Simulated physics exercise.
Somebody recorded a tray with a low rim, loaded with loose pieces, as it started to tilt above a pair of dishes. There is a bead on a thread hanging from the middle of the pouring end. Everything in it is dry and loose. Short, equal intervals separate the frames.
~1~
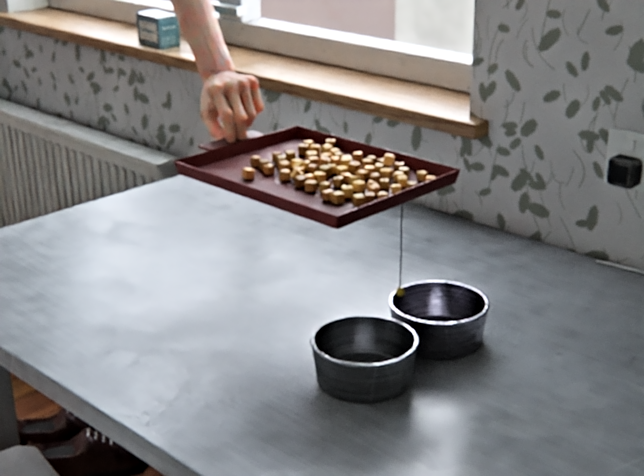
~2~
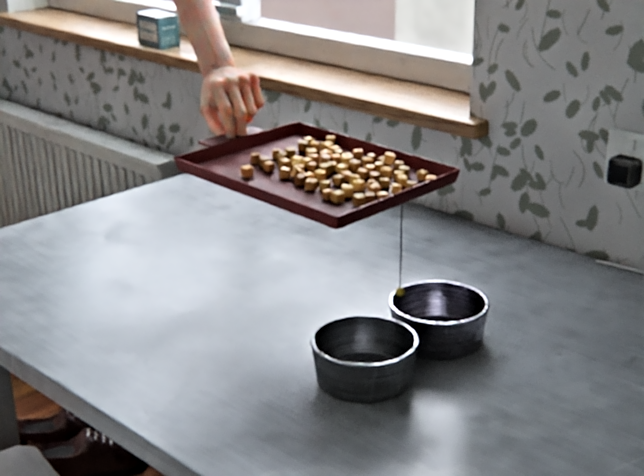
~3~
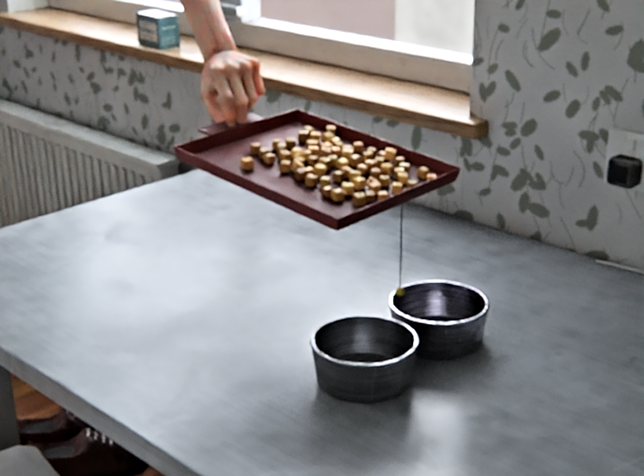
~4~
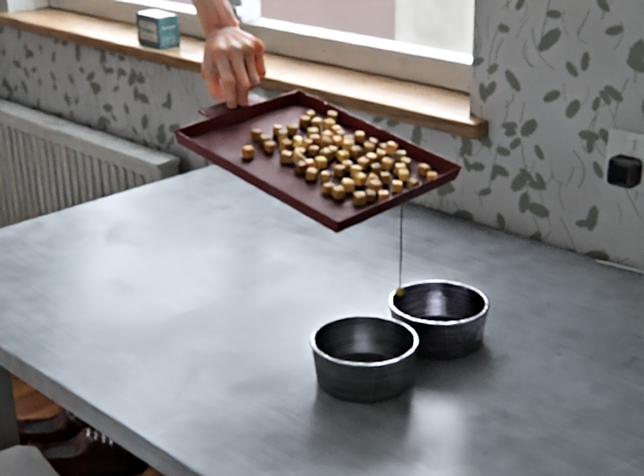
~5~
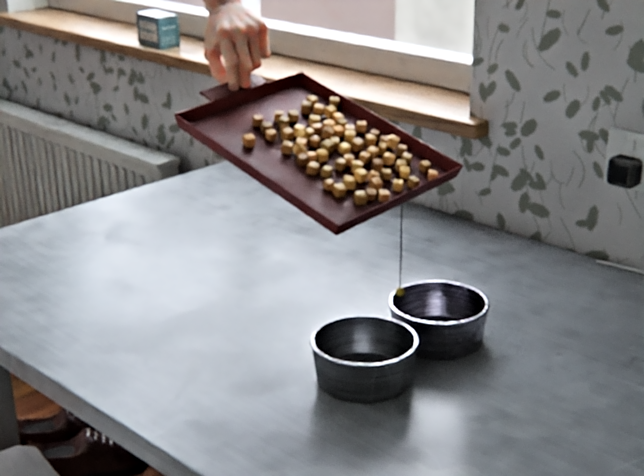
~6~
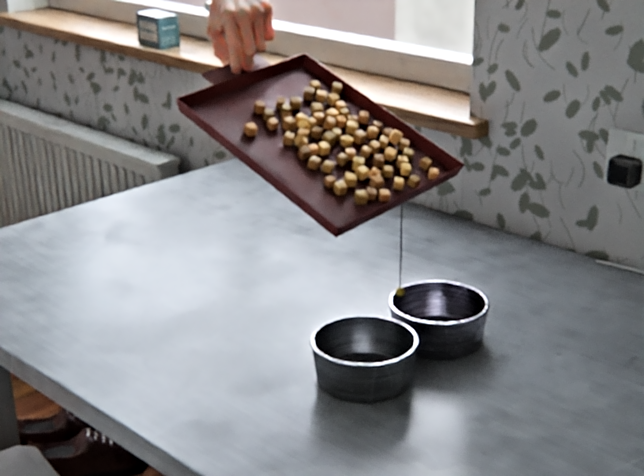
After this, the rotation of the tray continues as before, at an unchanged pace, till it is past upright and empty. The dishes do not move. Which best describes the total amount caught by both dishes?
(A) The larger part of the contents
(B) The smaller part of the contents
The larger part of the contents (A).
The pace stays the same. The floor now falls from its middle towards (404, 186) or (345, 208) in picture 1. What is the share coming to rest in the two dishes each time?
For the first it's near 50 %, for the second near 60 %.
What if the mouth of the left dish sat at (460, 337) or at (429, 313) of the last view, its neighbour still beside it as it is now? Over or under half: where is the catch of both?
Result - try one, below the halfway mark; try two, below the halfway mark.
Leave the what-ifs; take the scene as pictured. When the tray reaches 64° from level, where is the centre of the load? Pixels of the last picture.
Look about (380, 179) in the last picture.
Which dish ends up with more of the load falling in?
The one to the left is fuller.
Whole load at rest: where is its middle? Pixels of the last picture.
Somewhere around (390, 371) in the final view.
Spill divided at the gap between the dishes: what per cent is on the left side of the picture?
About 10 %.
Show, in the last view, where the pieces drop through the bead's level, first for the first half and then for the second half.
About (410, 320), and after that about (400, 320).
Shortly afterwards, tray tipped steeply; the whole lot on the tray.
Next, tray tipped past a quarter turn; the bulk on the tray; a little in the left dish; only a few in the right dish; only a few outside both.
Some moments later, tray tipped past a quarter turn; near half in the left dish; a little in the right dish; near a third outside both.
In the end, tray tipped past a quarter turn; near half in the left dish; a little in the right dish; near a third outside both.
